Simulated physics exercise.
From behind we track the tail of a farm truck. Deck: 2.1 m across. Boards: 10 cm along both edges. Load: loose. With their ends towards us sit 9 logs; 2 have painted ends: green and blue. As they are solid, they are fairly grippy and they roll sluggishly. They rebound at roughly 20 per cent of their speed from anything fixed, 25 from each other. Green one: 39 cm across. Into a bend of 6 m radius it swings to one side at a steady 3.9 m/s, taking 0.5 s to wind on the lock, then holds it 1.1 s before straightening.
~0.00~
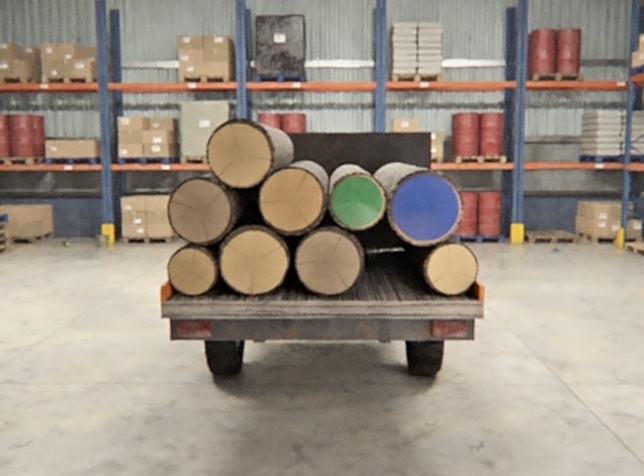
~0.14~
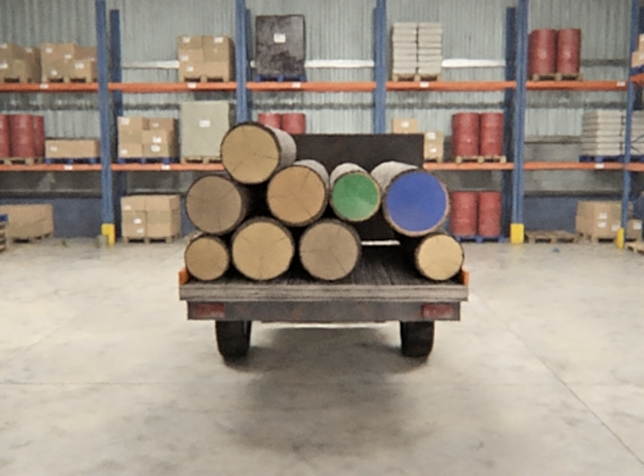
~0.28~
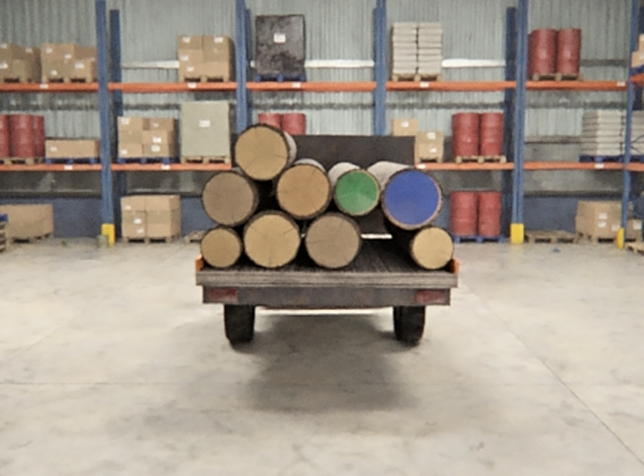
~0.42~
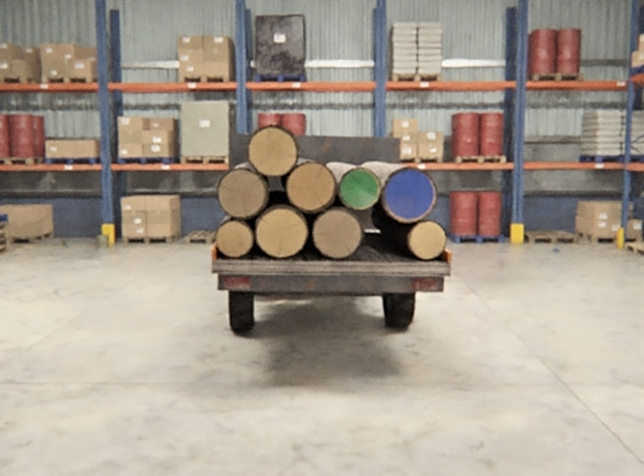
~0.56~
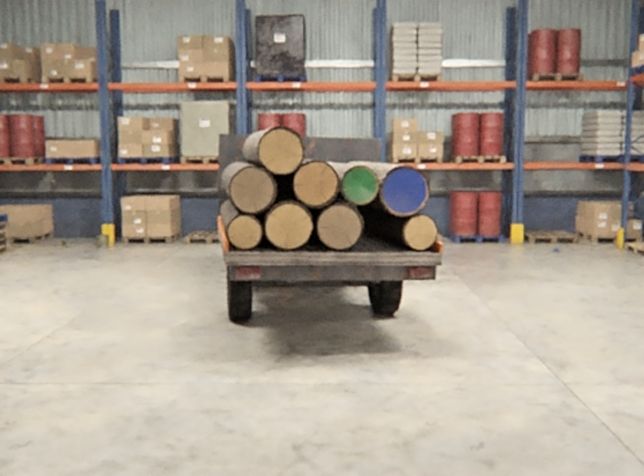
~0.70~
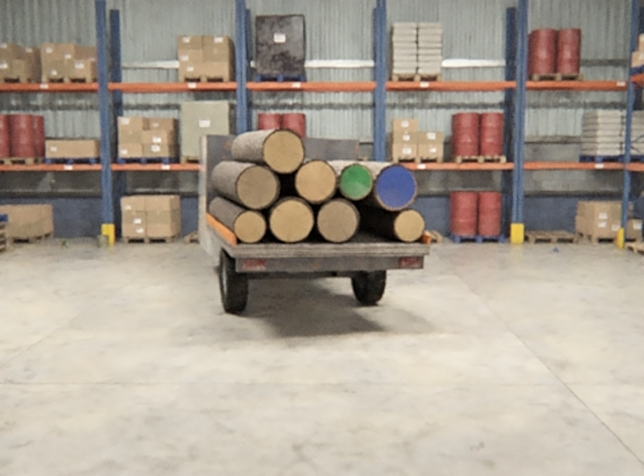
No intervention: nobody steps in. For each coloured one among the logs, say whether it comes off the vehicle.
Green - yes, blue - yes.
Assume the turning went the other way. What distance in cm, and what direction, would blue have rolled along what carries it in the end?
About 5 cm to the left.
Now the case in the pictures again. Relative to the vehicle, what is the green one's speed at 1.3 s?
0.7 m/s, give or take.
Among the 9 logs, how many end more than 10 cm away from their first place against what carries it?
That makes 7 in total.
After 1.3 s, green is up on others, 60 cm from the right edge, rolling right; blue is up on others, 20 cm from the right edge, rolling right; 0 of 9 are off.
After 2.1 s, green is over the right board and falling; blue is over the right board and gone; 2 of 9 are off.
At rest (2.8 s), green is over the right board and gone; blue is over the right board and gone; 3 of 9 are off.
